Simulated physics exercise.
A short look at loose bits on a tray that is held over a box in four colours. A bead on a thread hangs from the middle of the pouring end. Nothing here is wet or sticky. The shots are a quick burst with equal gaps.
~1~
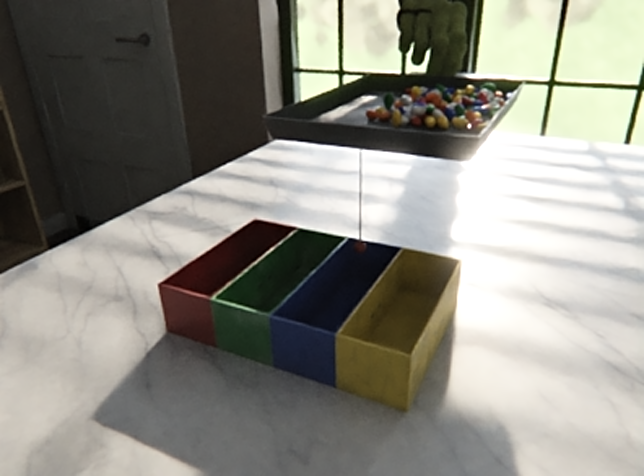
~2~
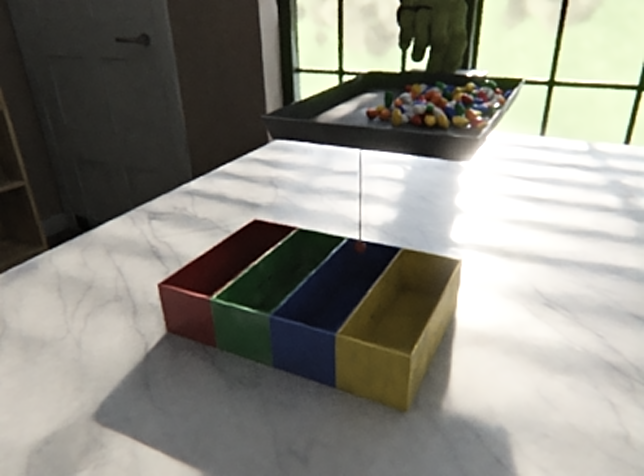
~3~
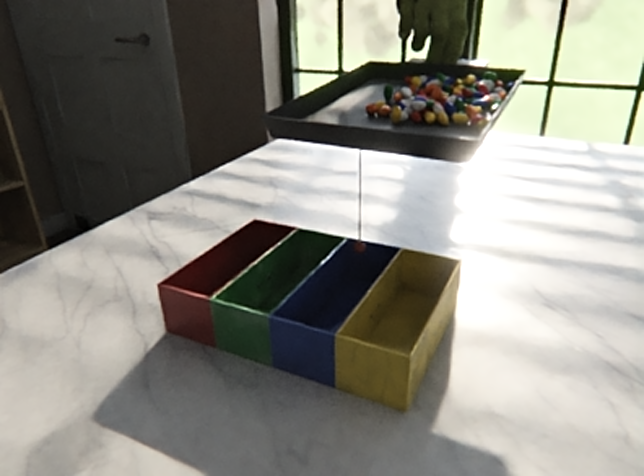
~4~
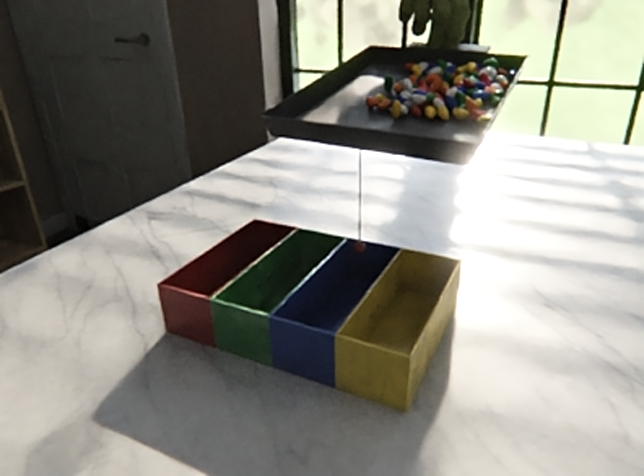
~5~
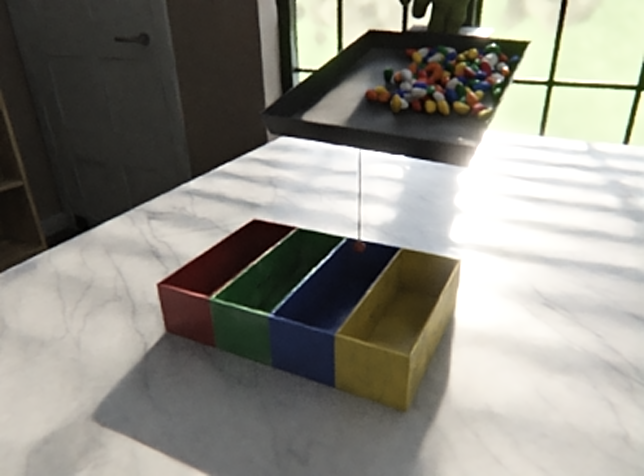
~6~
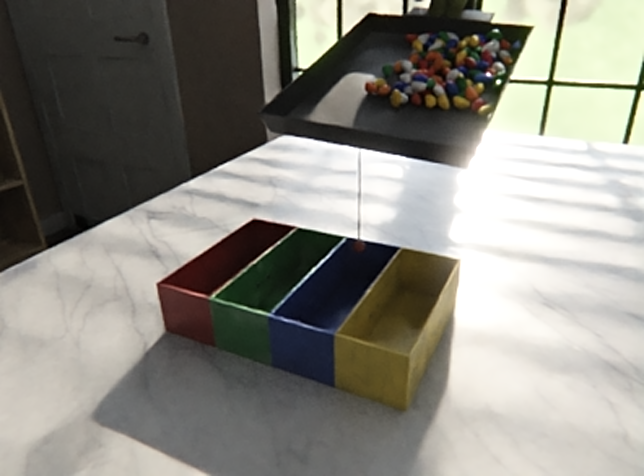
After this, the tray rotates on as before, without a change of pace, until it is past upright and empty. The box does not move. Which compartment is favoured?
It favours the yellow compartment.
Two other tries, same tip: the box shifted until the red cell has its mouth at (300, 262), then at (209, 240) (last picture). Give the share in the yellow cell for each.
In turn 20 and 20 in a hundred.
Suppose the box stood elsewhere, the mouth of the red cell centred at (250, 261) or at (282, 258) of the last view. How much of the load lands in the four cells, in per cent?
The first gives 90 %, the second 100 %.
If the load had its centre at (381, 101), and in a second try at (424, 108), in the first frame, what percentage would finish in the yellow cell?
Roughly 40 per cent, and 40 per cent.
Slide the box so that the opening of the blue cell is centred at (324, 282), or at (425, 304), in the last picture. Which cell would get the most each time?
First the yellow cell, then the blue one.
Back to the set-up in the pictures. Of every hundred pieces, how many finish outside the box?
It comes to 40 per cent or so.
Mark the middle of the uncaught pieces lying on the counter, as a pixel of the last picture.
Close to (487, 379).
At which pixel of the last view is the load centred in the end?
Near (404, 354).
Just after the last frame, tray tipped steeply; almost all on the tray; just a few falling or outside the box.
A moment on, tray tipped right over; the larger part on the tray; about a tenth in the yellow cell; just a few in the green cell; about a tenth falling or outside the box.
Further on, tray tipped past a quarter turn; roughly half in the yellow cell; roughly a quarter in the blue cell; just a few in the green cell; roughly a third falling or outside the box.
When it is over, tray tipped past a quarter turn; roughly half in the yellow cell; roughly a quarter in the blue cell; just a few in the green cell; not one in the red cell; roughly a third outside the box.
